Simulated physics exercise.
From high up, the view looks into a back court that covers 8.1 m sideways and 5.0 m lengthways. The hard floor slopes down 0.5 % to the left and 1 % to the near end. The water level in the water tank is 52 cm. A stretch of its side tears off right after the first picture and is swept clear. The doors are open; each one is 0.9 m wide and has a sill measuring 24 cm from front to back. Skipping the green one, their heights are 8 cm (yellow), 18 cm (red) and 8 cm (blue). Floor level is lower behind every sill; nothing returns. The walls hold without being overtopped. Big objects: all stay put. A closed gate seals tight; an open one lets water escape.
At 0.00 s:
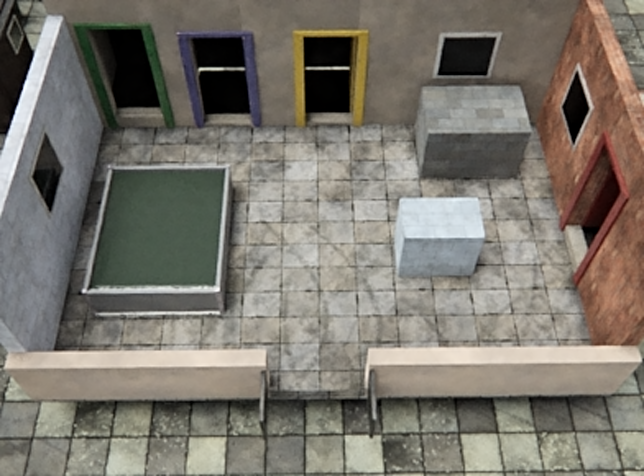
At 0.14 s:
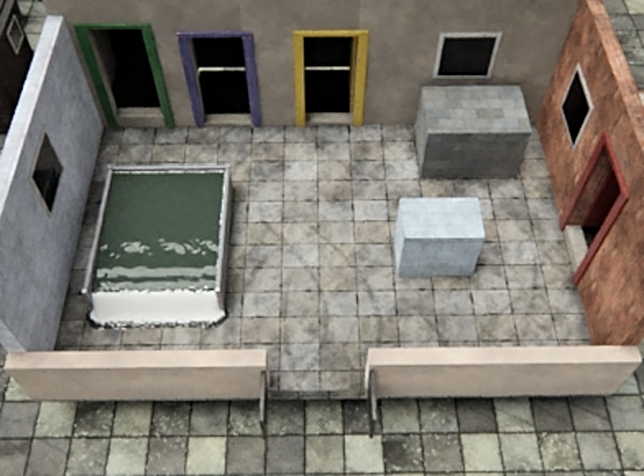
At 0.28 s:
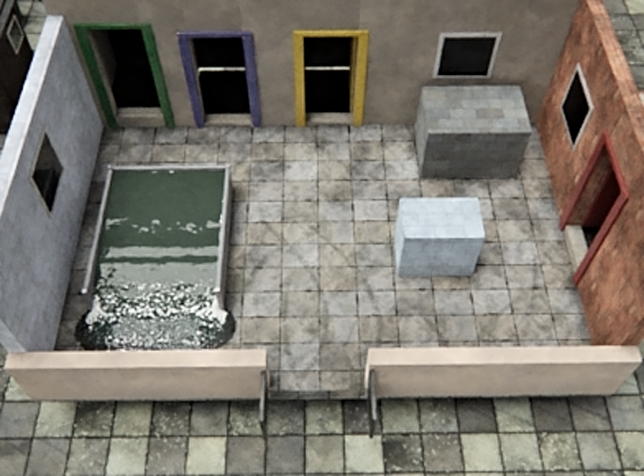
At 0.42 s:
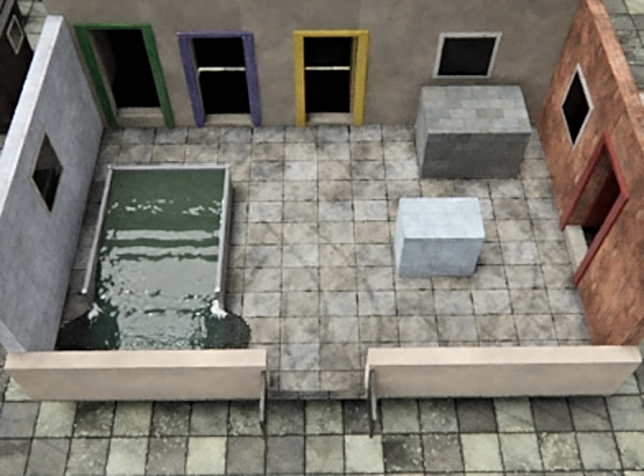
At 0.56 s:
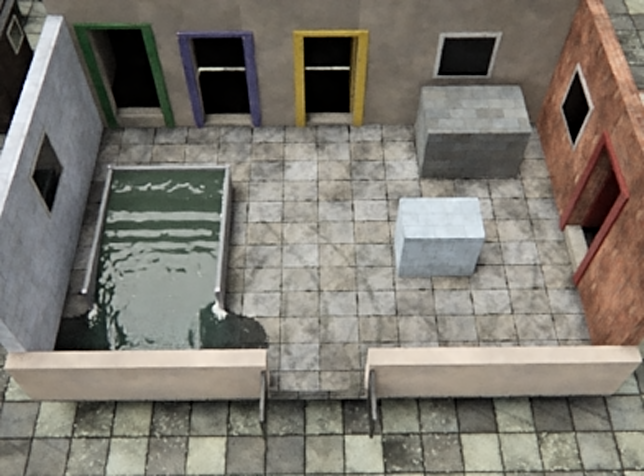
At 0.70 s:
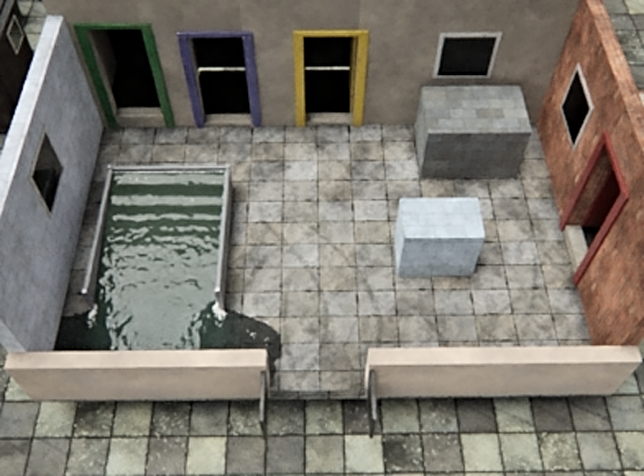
At the start, a walled courtyard seen from above holds a tank of still, dark green water on the left. The tank's near side opens and water pours out in a foamy rush, then spreads across the paving along the front wall and rightward, while the surface inside ripples.
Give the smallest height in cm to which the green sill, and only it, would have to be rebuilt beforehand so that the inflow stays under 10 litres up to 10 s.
Roughly 20 cm.
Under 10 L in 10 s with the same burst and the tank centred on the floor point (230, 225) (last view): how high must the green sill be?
At least some 15 centimetres tall.
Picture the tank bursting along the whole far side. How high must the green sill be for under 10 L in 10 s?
In that case you'd want it roughly 32 cm high.
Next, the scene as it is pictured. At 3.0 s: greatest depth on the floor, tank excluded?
About 32 cm at most.
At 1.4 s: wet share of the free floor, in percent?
I'd estimate about 15 percent.
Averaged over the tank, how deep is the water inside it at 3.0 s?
It averages near 16 cm.
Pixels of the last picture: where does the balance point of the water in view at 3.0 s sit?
The balance point sits at roughly (182, 296).
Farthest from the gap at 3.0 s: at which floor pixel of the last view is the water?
(551, 371).
After 1.4 s water covers 15 % of the floor, deepest (50 cm) near (49, 378); it has not reached the green door.
After 3.0 s water covers 40 % of the floor, deepest (32 cm) near (49, 378); 8 cm at the green door, 0 litres in over its 26 cm sill.
After 10.0 s water covers 95 % of the floor, deepest (12 cm) near (49, 378); 5 cm at the green door, 1 litre in over its 26 cm sill.
At the green door as built, the water arrived by 3.0 s and peaked near 21 cm at 3.4 s.
With a sill of 16.5 cm, 24 litres would have come in within the 10 s; with 22 cm, 6 litres. So under 10 litres takes about 20 cm.
